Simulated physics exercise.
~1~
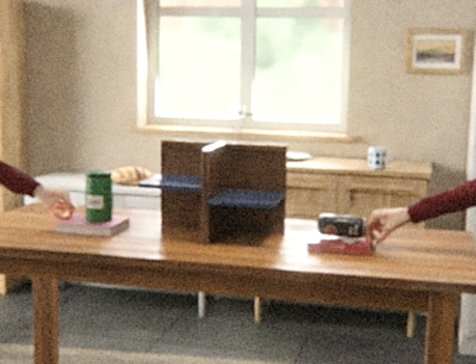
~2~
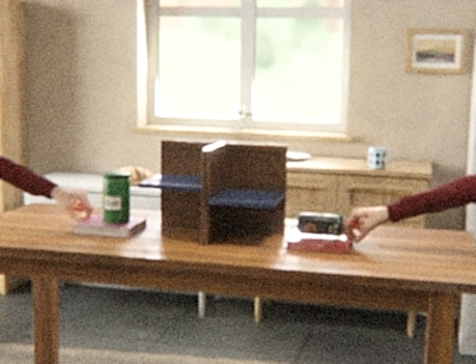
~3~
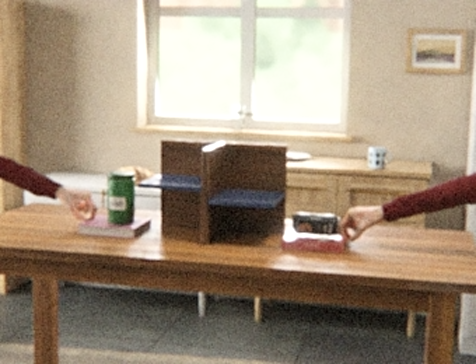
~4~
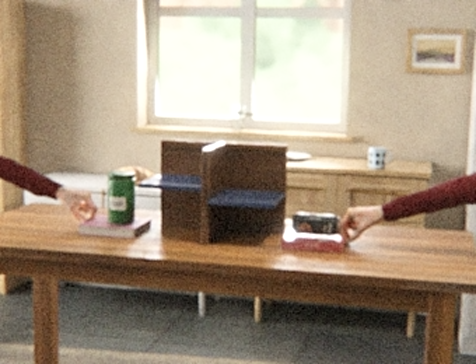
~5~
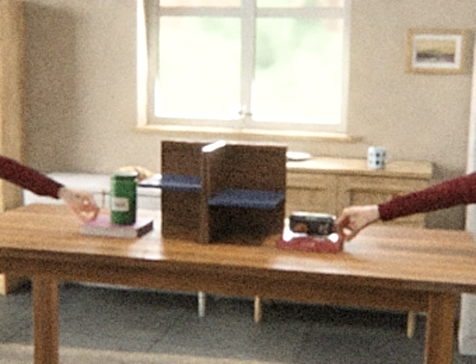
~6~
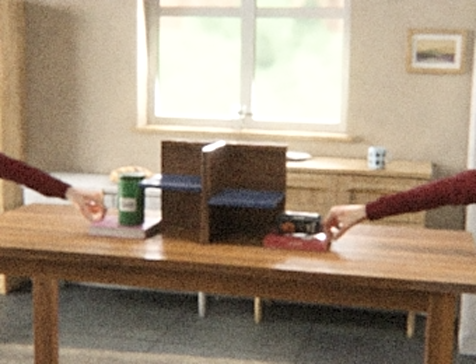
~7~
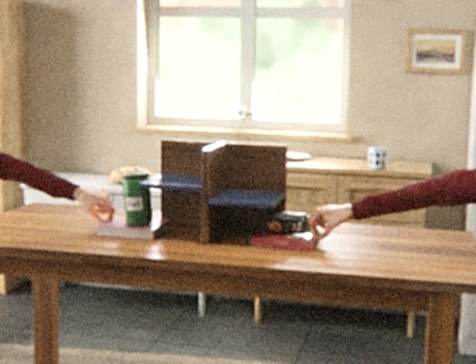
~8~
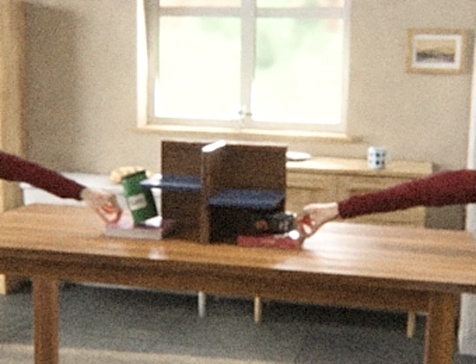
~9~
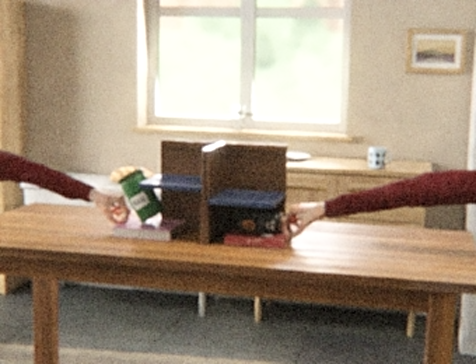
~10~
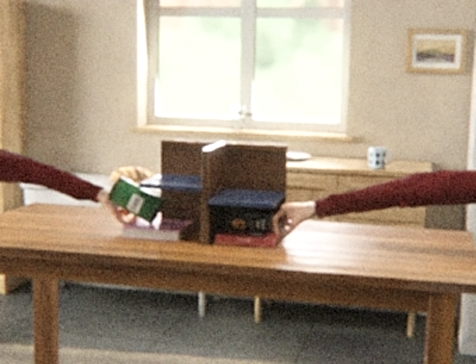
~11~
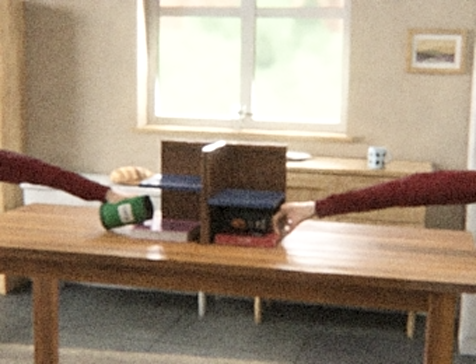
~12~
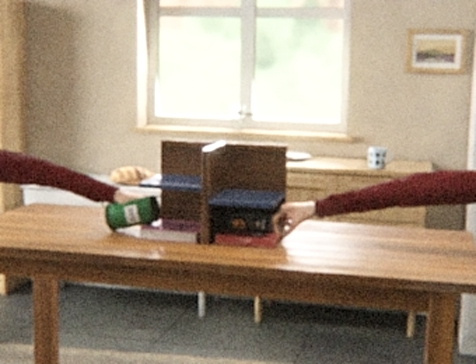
A dark wooden stand with blue shelves sits in the middle of a wooden table, seen from the front in a room with a bright window behind. On the left, a green jar stands on a pink book; on the right, a black can lies on a red packet. Two hands in dark red sleeves slide both carriers inward. The can passes under the right shelf untouched, while the jar meets the left side, leans back and topples as its book keeps going. Finally, the can rests inside and the jar lies on its side outside.
